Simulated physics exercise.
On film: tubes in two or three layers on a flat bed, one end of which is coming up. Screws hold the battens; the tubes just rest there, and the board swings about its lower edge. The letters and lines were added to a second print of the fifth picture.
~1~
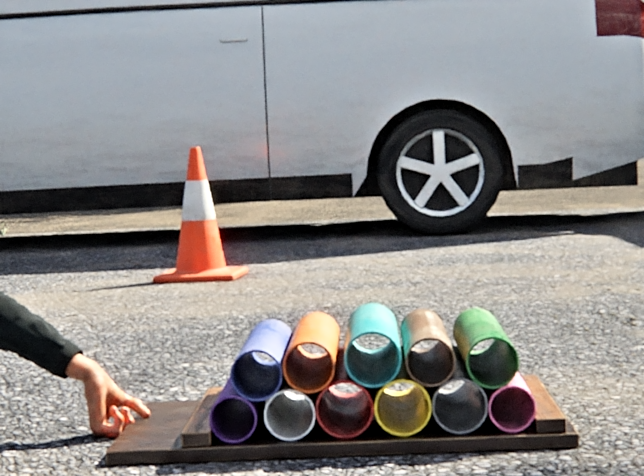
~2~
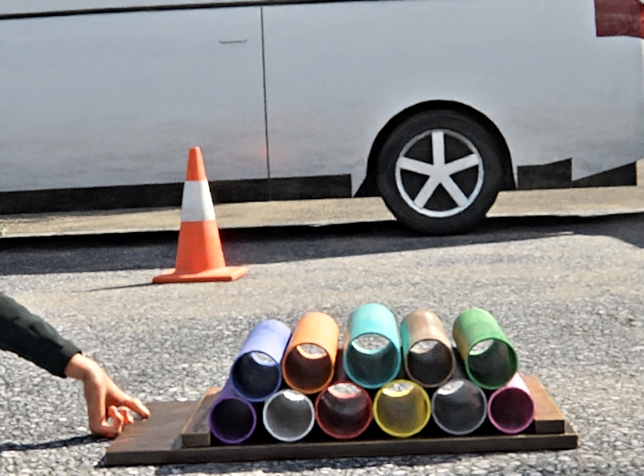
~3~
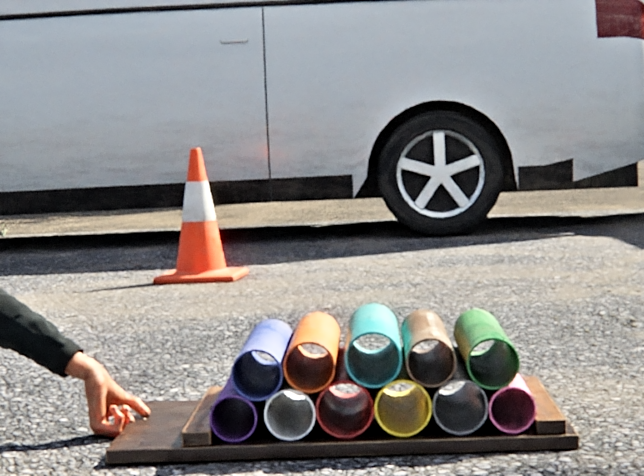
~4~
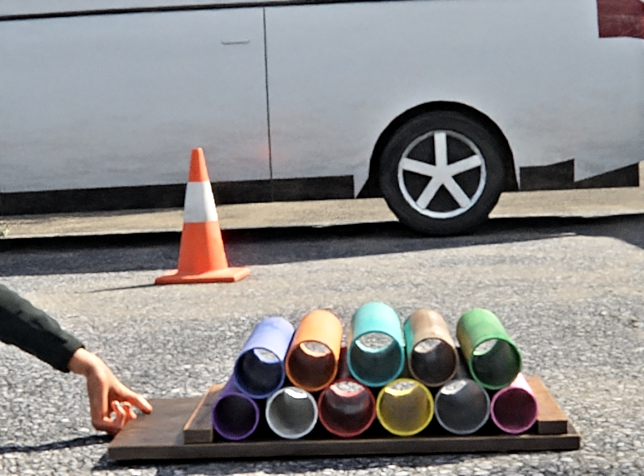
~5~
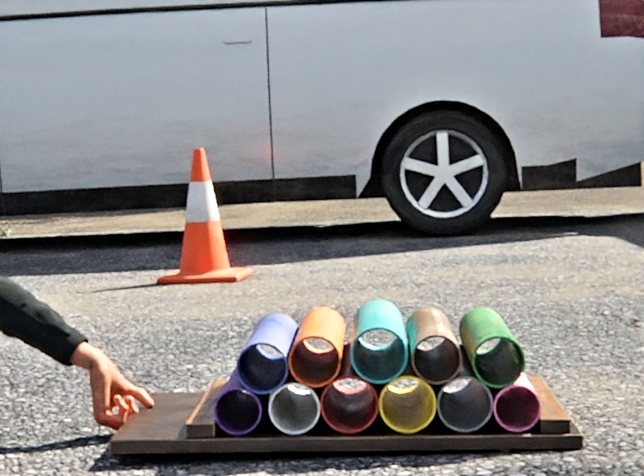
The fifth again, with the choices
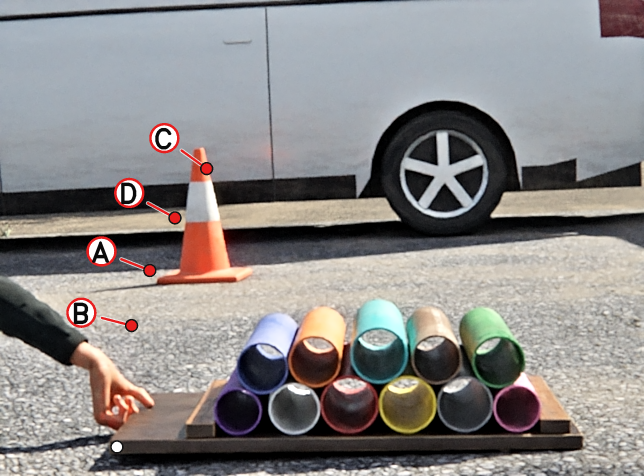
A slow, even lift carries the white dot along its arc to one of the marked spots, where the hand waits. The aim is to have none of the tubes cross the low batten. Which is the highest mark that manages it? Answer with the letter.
It can be raised to B.
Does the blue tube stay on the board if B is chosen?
Yes, with B.
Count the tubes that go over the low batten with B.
The count is none.
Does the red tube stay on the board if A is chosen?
Yes, with A.
On the marked copy, A at (150, 270); B at (131, 326); C at (207, 169); D at (175, 218); the white dot at (117, 447).
With B. Early on, board at 13°.
Further on, board at 17°.
At the end, board at 17°, none over the low batten.
As for the rest, A one over the low batten (green); C eleven over the low batten; D three over the low batten (green, brown, turquoise).
